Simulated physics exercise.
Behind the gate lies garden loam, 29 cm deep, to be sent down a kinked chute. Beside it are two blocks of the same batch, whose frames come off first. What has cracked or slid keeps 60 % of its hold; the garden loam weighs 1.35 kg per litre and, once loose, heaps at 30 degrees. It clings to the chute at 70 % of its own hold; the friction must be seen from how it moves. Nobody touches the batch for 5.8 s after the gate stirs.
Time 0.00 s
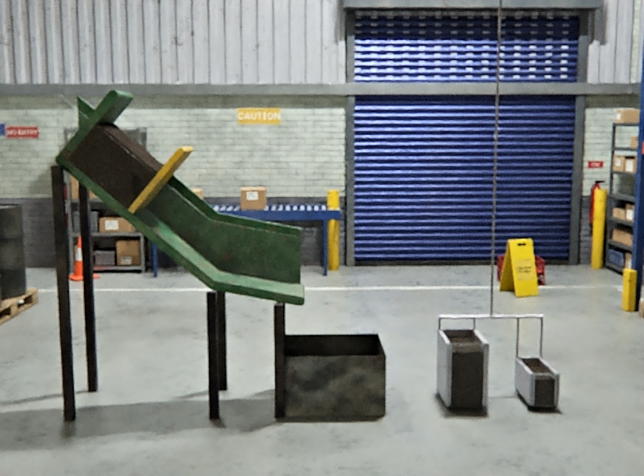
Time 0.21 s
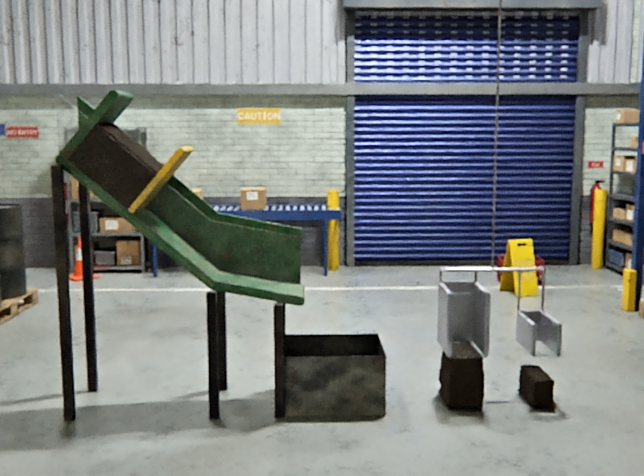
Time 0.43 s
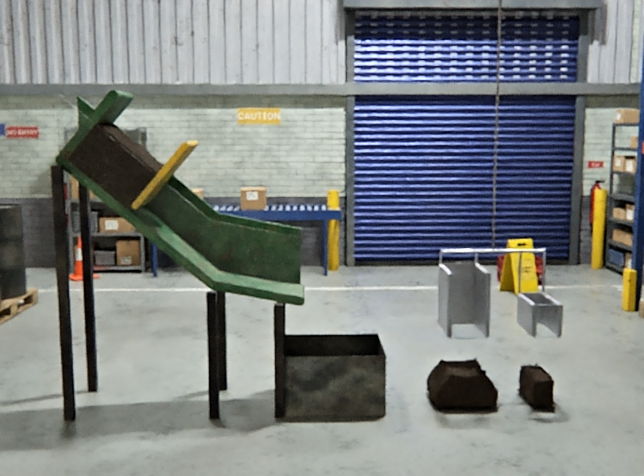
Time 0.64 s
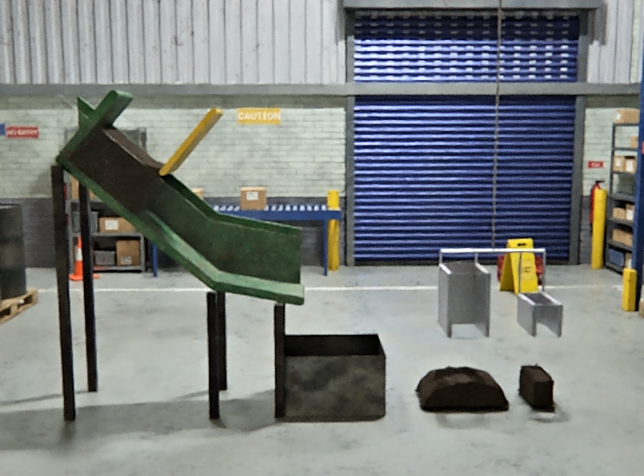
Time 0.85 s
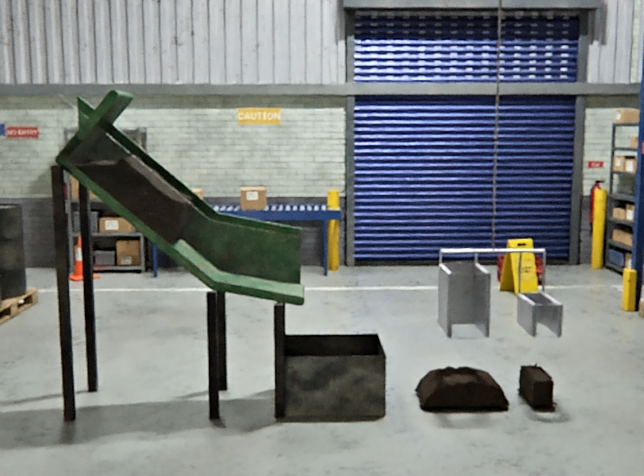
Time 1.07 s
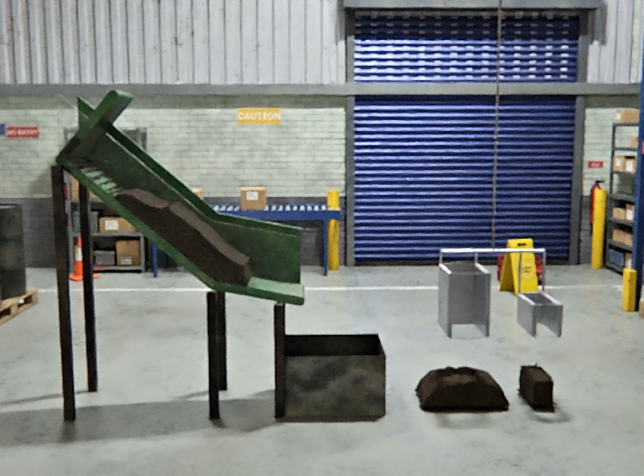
Metal molds lift, the taller soil block slumps, then a yellow gate releases soil down a chute.
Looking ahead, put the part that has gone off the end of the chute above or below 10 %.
You'll see it settle above 10 percent.
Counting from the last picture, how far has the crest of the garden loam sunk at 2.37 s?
Some 0.0 cm.
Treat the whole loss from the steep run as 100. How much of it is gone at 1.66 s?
My estimate: Some 100 per cent.
By 1.66 s, 1 % is on the steep run, 48 % on the flatter one and 50 % past the end.
By 2.37 s, 1 % is on the steep run, 7 % on the flatter one and 92 % past the end.
By 3.07 s, 1 % is on the steep run, 7 % on the flatter one and 92 % past the end.
By 3.78 s, 1 % is on the steep run, 7 % on the flatter one and 92 % past the end.
By 6.20 s, at the end, 1 % is on the steep run, 7 % on the flatter one and 92 % past the end.
